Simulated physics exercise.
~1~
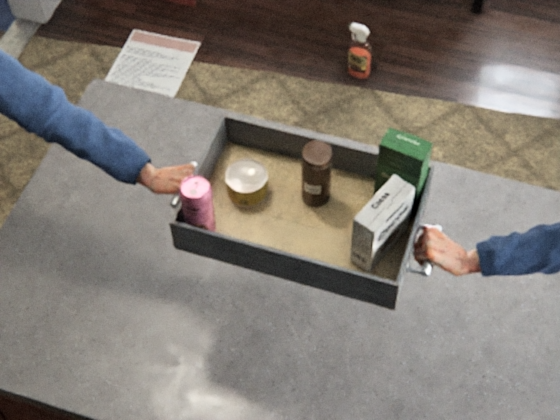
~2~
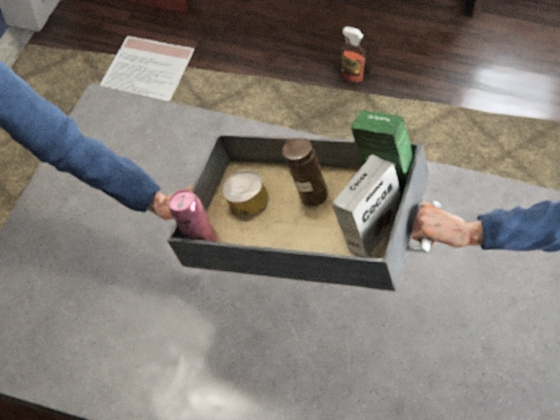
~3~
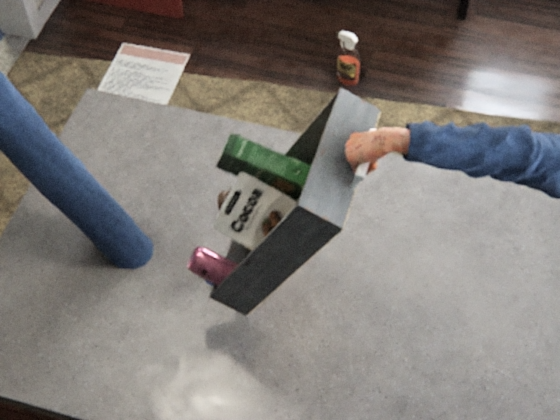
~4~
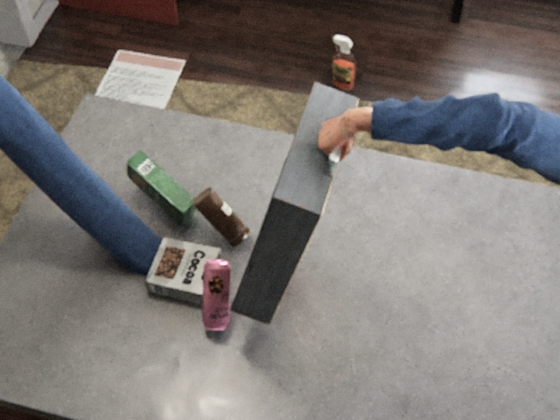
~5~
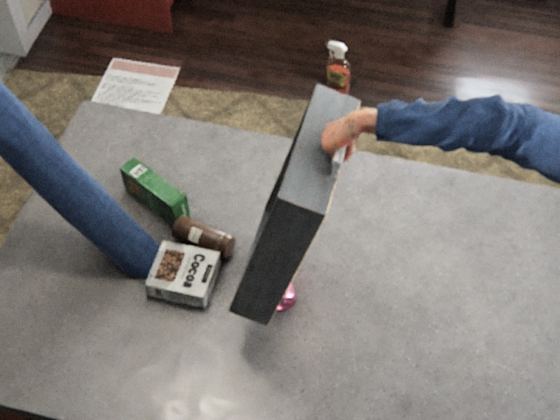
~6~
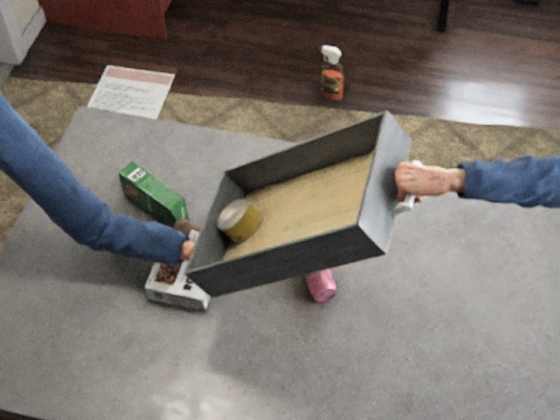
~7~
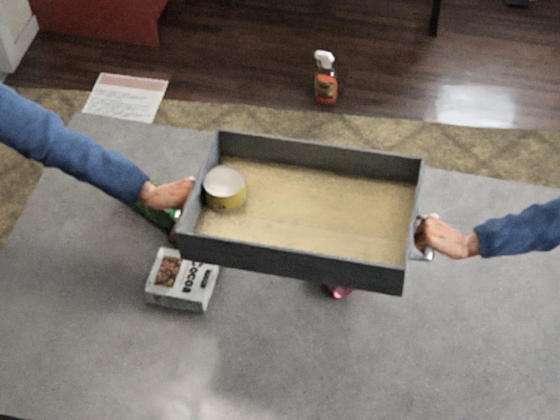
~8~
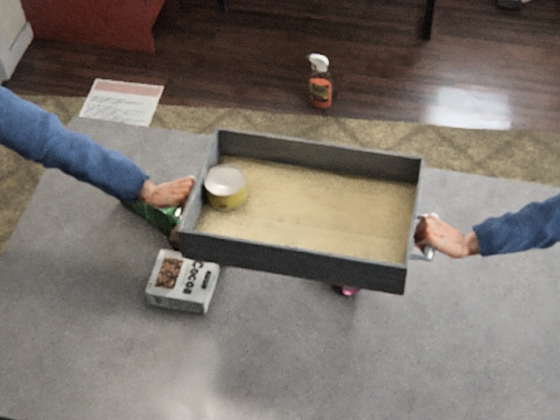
Two hands tip a crate left, spilling all but a yellow tub, then level it.
